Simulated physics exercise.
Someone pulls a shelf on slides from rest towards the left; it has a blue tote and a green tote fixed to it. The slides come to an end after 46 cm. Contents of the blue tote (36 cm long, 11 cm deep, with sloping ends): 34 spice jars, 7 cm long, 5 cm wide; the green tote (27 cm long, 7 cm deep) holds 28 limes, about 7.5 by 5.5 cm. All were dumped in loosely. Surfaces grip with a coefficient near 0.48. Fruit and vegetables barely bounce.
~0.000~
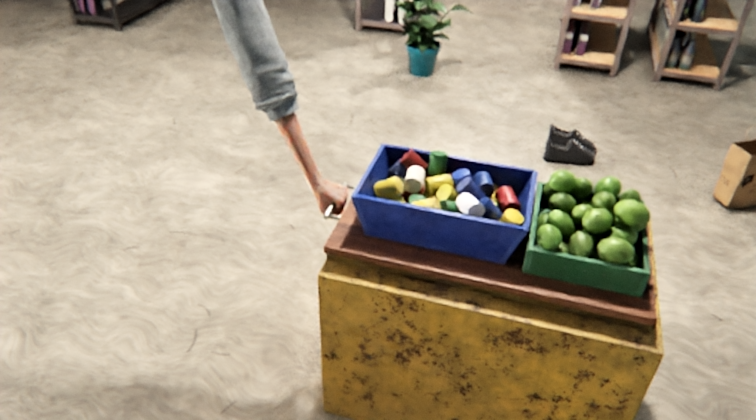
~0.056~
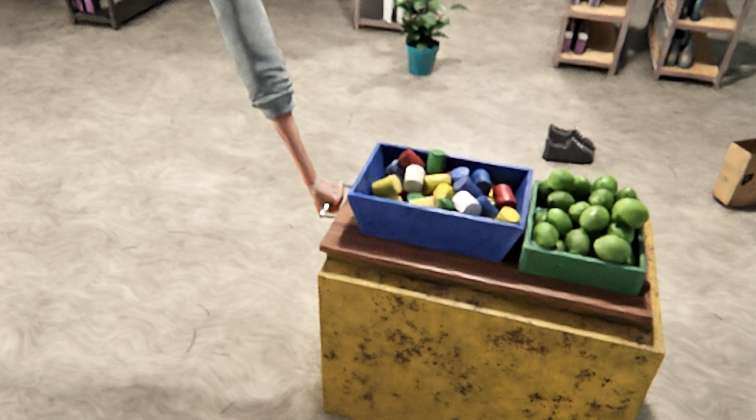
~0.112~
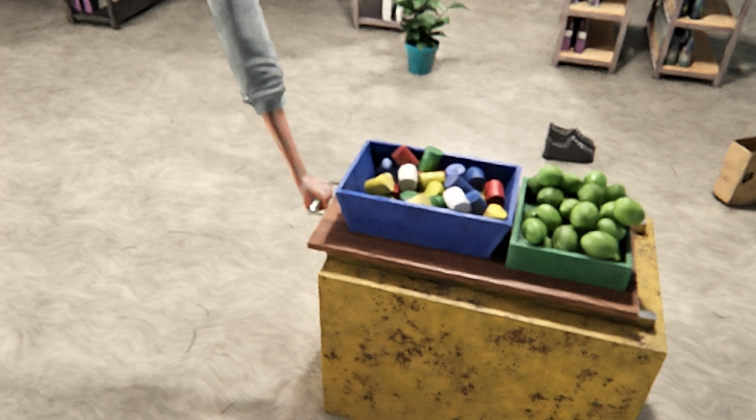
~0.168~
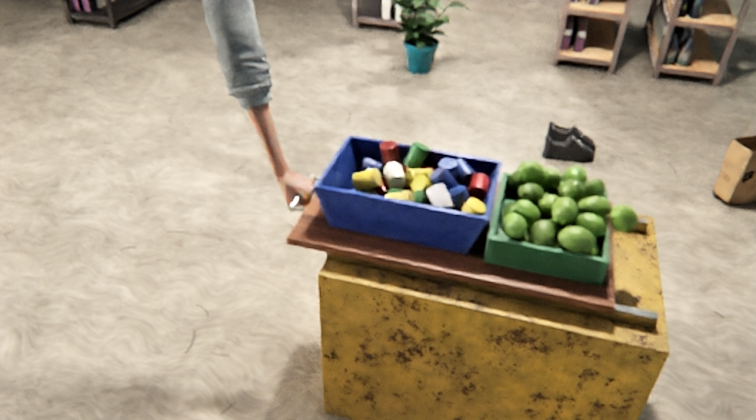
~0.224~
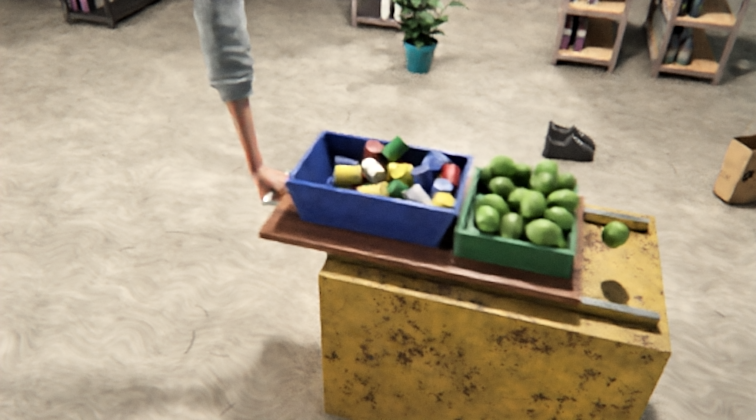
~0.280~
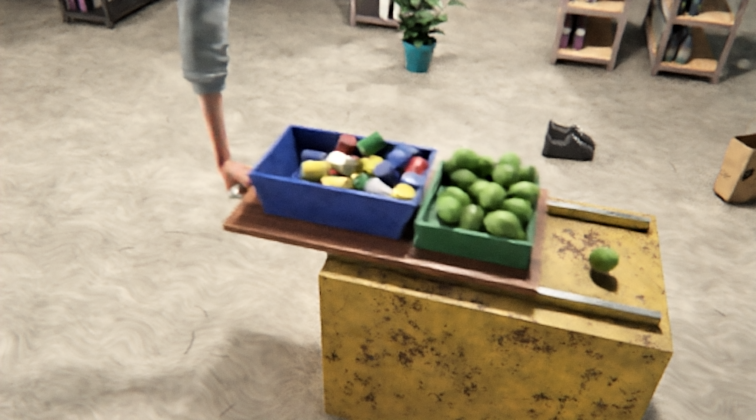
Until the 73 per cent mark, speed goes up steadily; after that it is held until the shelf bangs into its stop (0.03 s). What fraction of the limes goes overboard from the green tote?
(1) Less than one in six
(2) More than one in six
2, more than one in six.
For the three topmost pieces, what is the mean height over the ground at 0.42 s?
Close to 84 cm up.
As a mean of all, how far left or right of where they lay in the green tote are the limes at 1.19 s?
I'd put it at close to 4 cm toward the left.
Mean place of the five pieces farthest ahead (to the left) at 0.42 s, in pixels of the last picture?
I'd put their middle close to (237, 156).
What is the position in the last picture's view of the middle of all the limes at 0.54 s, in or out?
Their middle is at about (409, 183).
After 0.34 s, end of travel.
After 0.42 s, the blue tote has all 34 and the green tote is down by 2 of 28.
After 0.54 s, the blue tote is down by 3 of 34 and the green tote is down by 8 of 28.
After 0.76 s, the blue tote is down by 7 of 34 and the green tote is down by 10 of 28.
Outcome (at 1.19 s), the blue tote is down by 7 of 34 and the green tote is down by 10 of 28. Asked share, 10 of 28, 36 per cent.
